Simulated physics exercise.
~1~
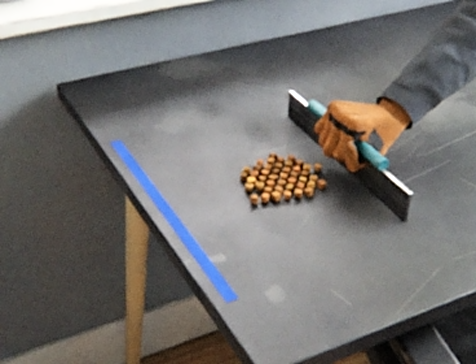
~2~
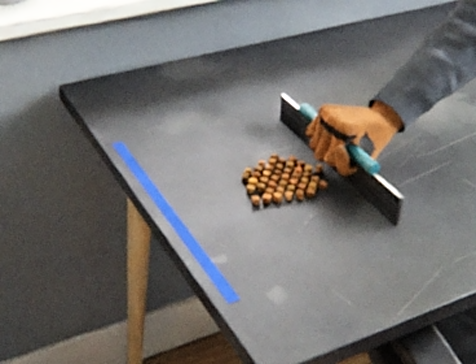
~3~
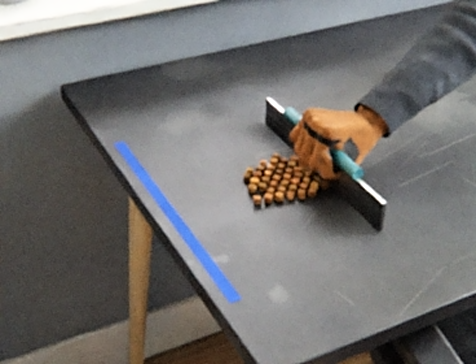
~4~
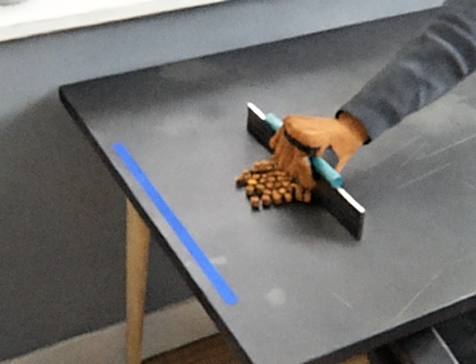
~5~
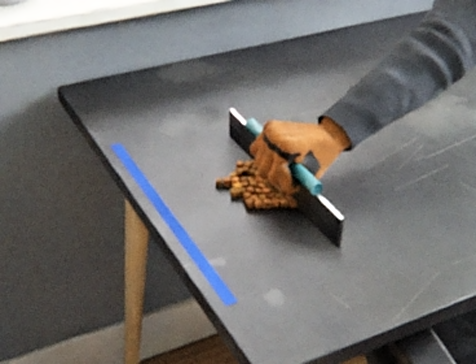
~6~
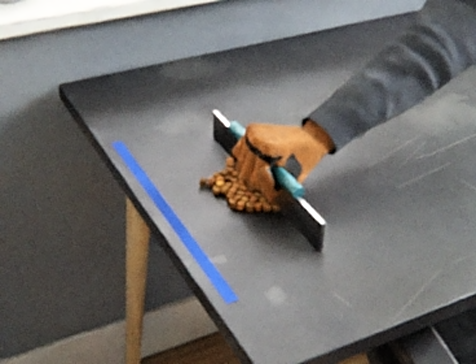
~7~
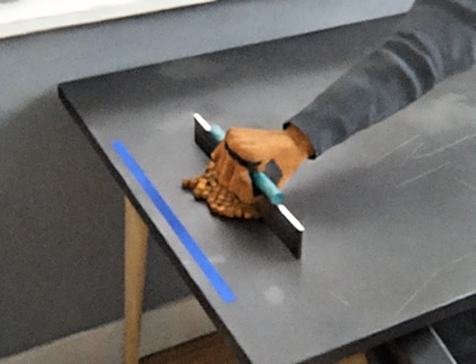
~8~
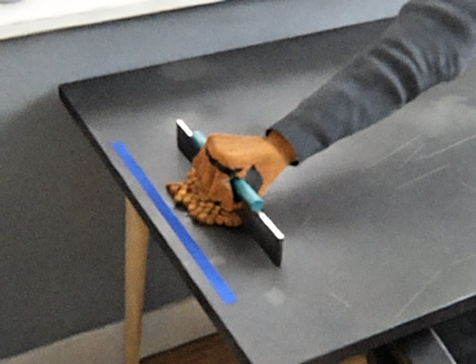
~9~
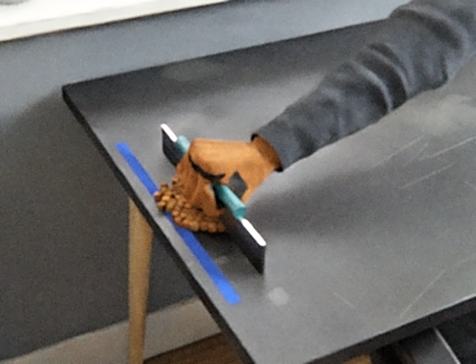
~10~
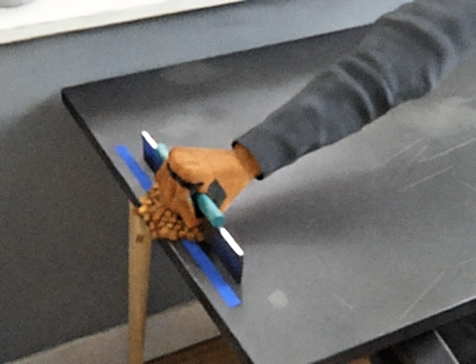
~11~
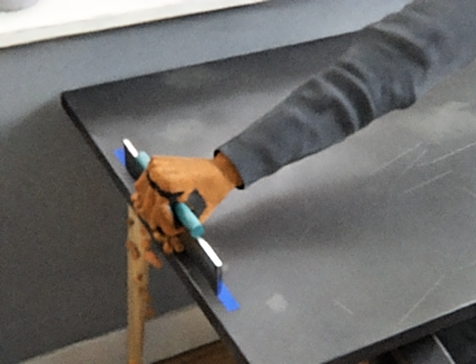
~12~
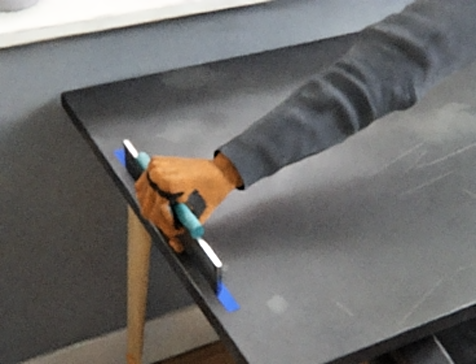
A gloved hand holding a scraper moved left across a dark table, pushing a cluster of small brown bits toward a strip of blue tape near the edge. The scraper stopped at the tape, and most of the bits went over the edge.
